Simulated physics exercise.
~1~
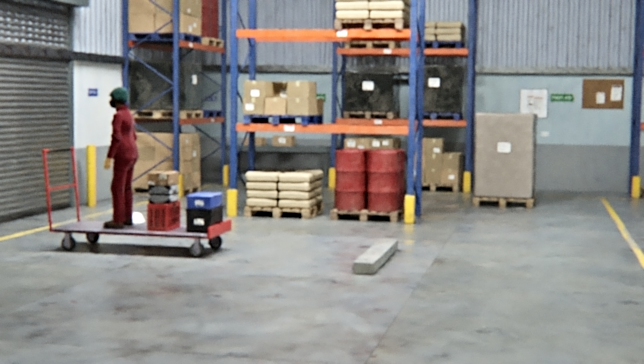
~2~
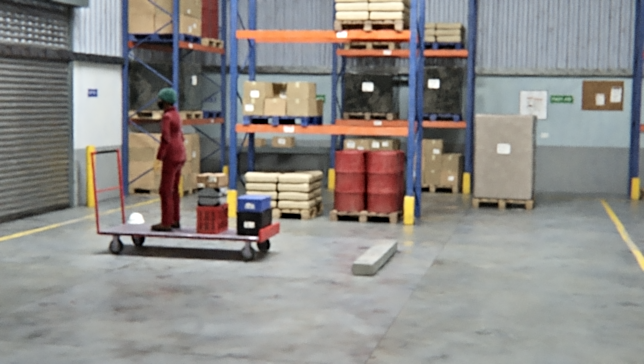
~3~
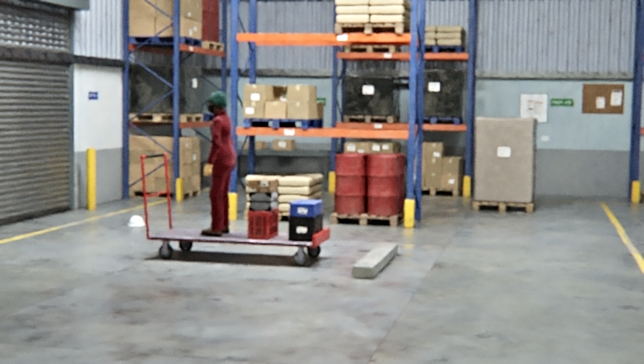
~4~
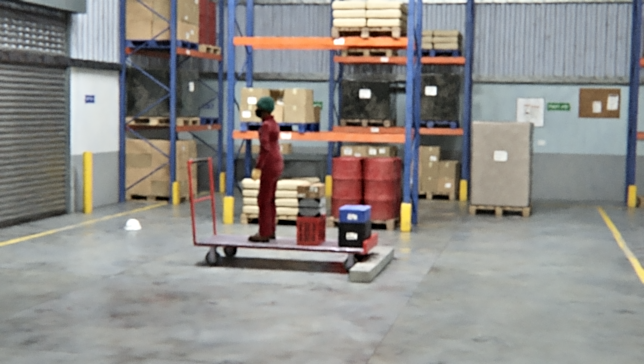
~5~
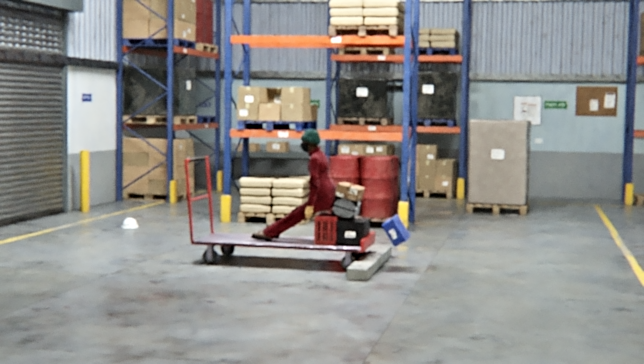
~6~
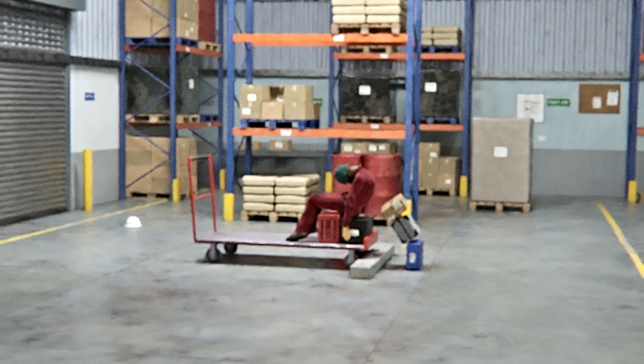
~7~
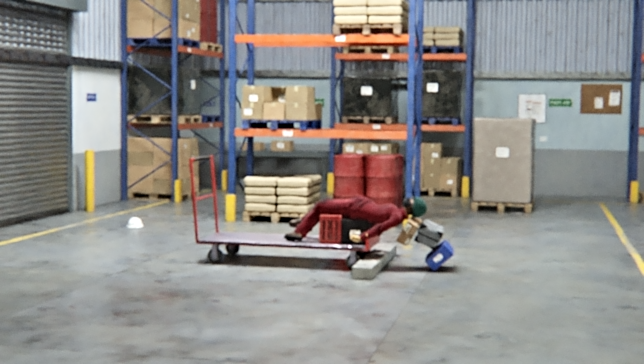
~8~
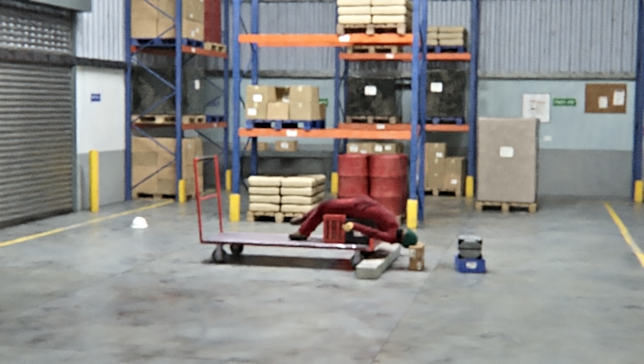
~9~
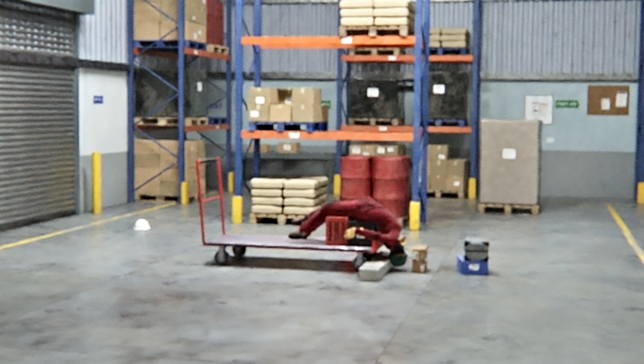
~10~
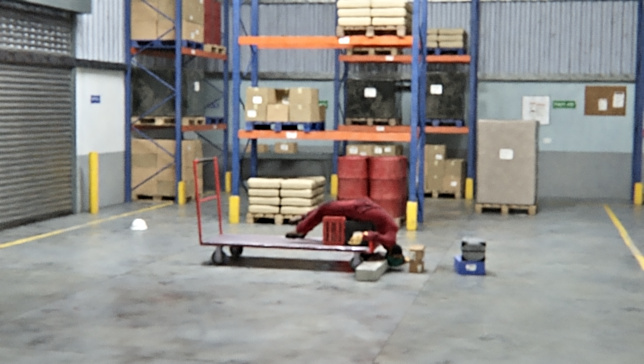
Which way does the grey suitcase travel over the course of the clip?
The grey suitcase moves to the right, riding along on the trolley and then going on past its front end after the trolley stops at the beam.
